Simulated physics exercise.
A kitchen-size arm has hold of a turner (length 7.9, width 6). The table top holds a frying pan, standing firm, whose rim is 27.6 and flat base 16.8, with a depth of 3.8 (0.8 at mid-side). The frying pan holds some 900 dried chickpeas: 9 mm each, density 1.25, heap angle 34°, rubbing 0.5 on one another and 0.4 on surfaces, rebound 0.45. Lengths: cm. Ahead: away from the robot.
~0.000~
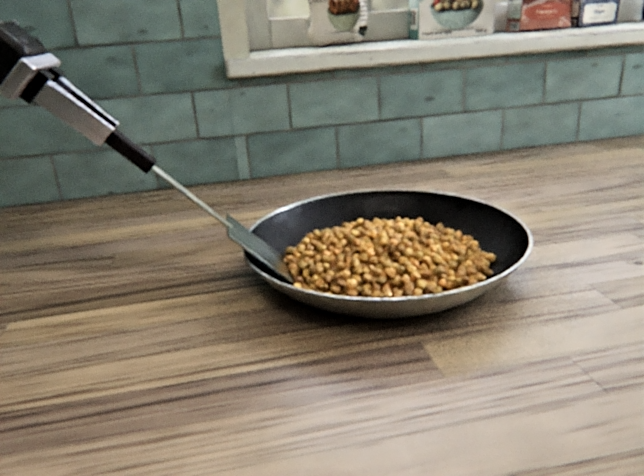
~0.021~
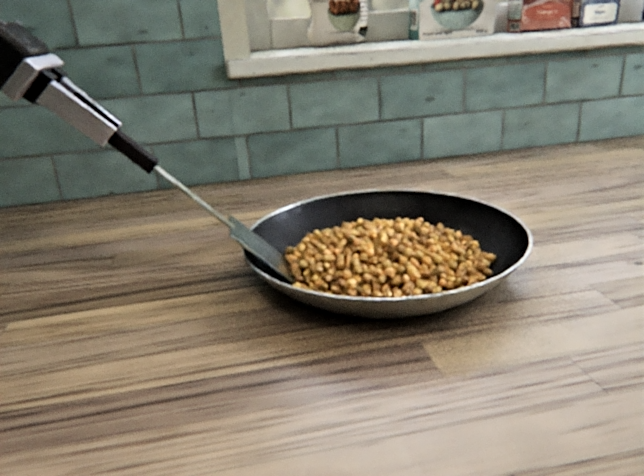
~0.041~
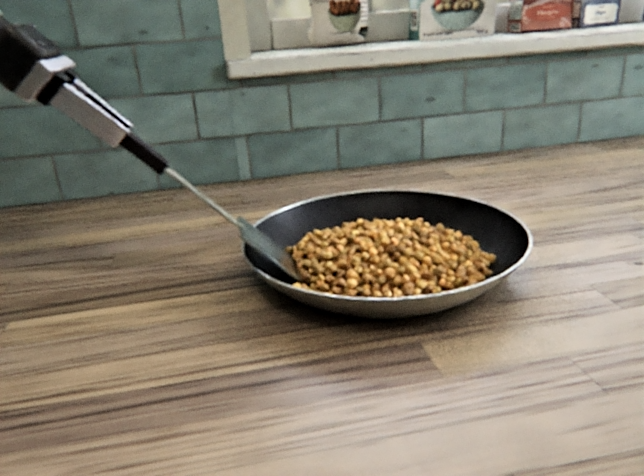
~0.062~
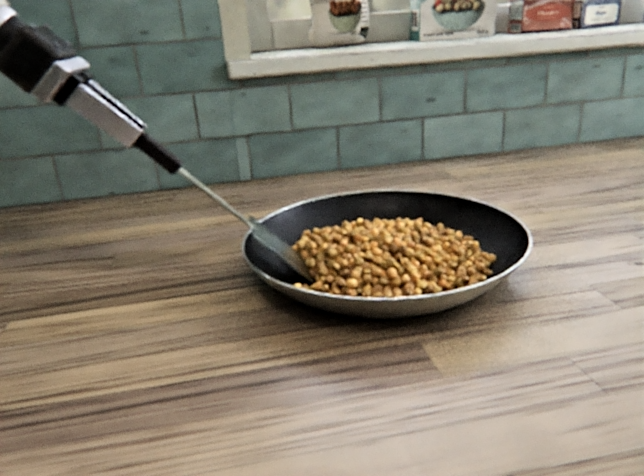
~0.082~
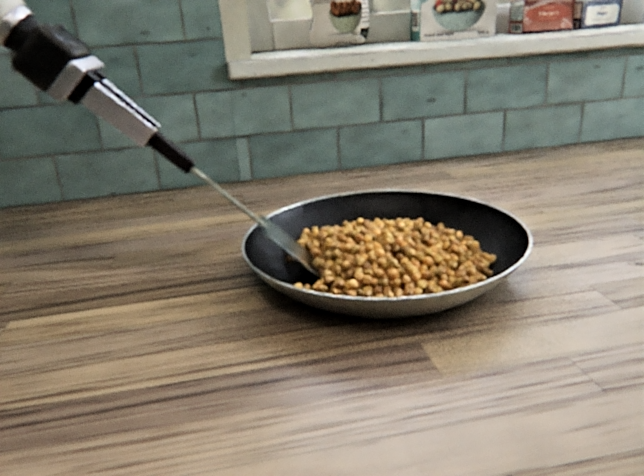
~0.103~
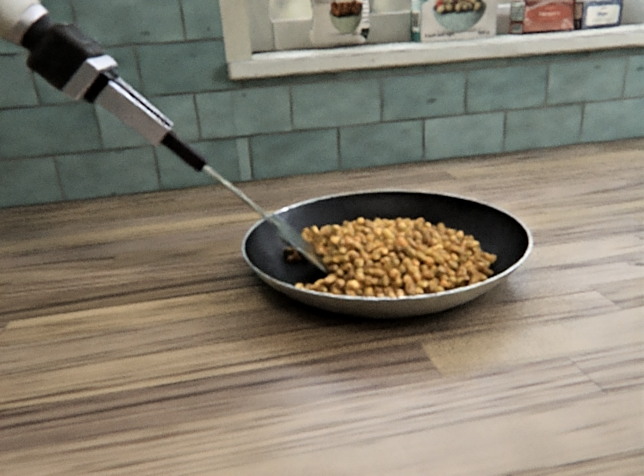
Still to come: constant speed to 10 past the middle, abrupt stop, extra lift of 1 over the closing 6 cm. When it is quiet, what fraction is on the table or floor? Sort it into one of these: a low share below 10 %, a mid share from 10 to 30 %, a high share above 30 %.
A low share, below 10 %.
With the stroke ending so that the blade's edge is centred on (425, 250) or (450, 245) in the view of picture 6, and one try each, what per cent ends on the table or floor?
Respectively about 0 and 0 percent end on the table or floor.
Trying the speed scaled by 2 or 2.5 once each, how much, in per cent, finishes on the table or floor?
The two tries give about 15 and 20 in a hundred.
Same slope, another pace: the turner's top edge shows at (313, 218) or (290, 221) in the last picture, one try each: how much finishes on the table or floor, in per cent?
First try about 15 %, second try about 10 %.
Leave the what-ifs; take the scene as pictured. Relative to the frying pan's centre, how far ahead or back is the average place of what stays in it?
I'd say close to 3.5 cm toward the front.
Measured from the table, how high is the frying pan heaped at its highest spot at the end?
About 5.0 centimetres.
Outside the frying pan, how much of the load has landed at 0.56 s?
Estimate: About 5 percent.
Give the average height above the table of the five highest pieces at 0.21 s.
Somewhere near 4 cm, I'd say.
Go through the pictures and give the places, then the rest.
In the first frame, the turner top edge at (227, 224), sloping 47°; upper third of the load around (384, 249), from x 290 to 490, top at y 220; 900 in the frying pan.
In the second frame, the turner top edge at (230, 225), sloping 47°; upper third of the load around (384, 249), from x 290 to 490, top at y 220.
In the third frame, the turner top edge at (240, 226), sloping 47°; upper third of the load around (378, 249), from x 285 to 490, top at y 220.
In the fourth frame, the turner top edge at (252, 226), sloping 47°; upper third of the load around (376, 249), from x 290 to 490, top at y 220.
In the fifth frame, the turner top edge at (263, 225), sloping 47°; upper third of the load around (378, 247), from x 290 to 490, top at y 220.
In the sixth frame, the turner top edge at (275, 223), sloping 47°; upper third of the load around (378, 246), from x 290 to 490, top at y 220; 900 in the frying pan.
After 0.21 s, sloping 47°, highest piece 4 above the table; 900 in the frying pan.
After 0.31 s, sloping 47°, highest piece 4 above the table; 900 in the frying pan.
After 0.56 s, sloping 47°, highest piece 5 above the table; 848 in the frying pan, 52 on the table or floor.
After 1.61 s, sloping 47°, highest piece 5 above the table; 845 in the frying pan, 55 on the table or floor.
In the end, 845 in the frying pan, 55 on the table or floor. That is 6 % on the table or floor.
